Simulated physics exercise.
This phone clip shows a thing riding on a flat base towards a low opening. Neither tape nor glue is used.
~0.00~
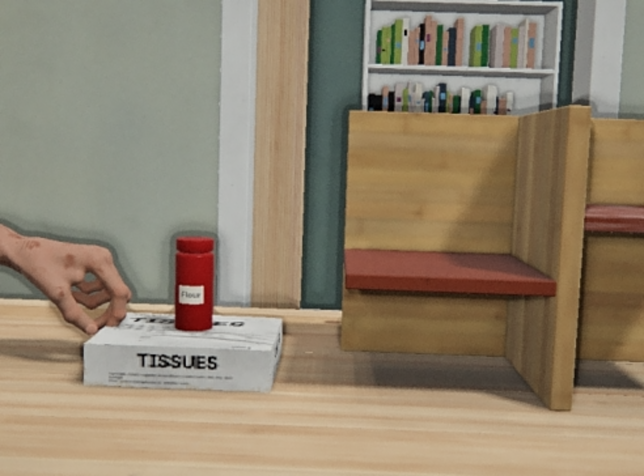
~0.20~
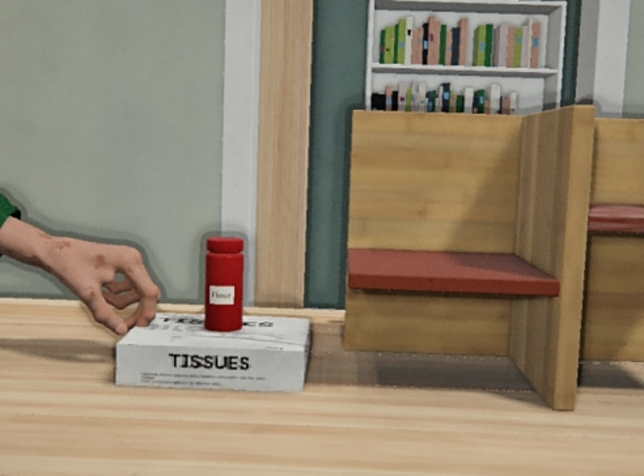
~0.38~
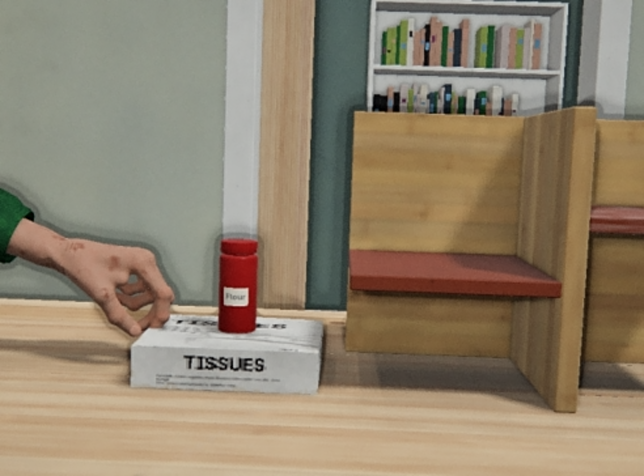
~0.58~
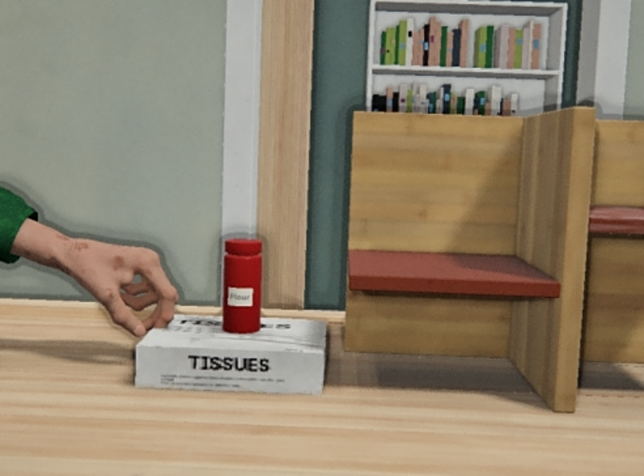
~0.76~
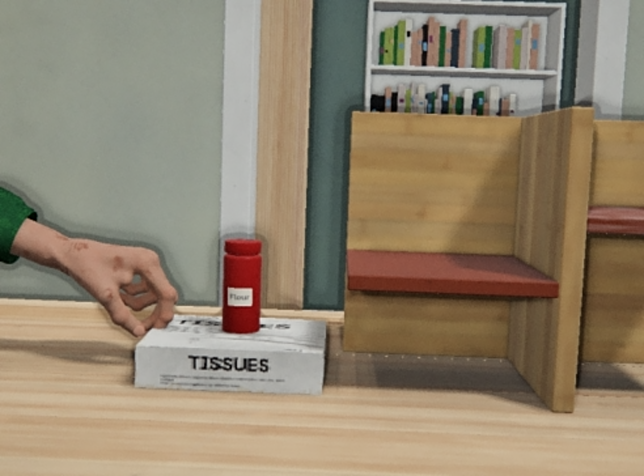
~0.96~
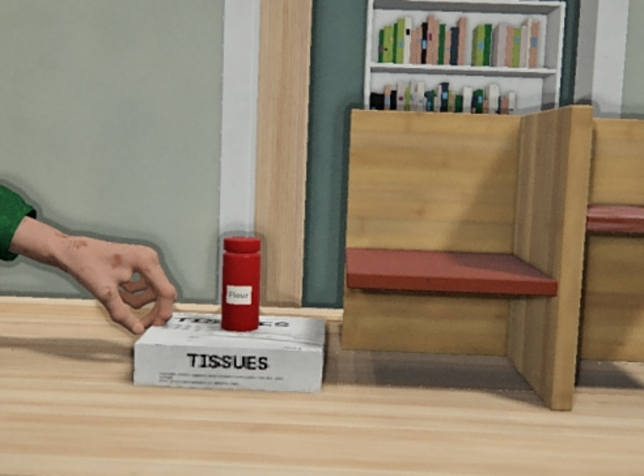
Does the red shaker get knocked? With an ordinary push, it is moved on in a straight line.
Gets shoved back.
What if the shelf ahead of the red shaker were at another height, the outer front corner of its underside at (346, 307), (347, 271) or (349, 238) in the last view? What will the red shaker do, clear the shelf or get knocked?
One after another: It hits the shelf; hits the shelf; goes underneath.
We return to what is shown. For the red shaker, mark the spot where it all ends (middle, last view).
End position, centre: Approx. (367, 315).
By 2.22 s, red shaker tilted by 14° near (329, 285).
By 2.54 s, red shaker tilted by 71° near (314, 300).
When it is over (3.5 s), the red shaker gets scraped off its spot, near (367, 315).
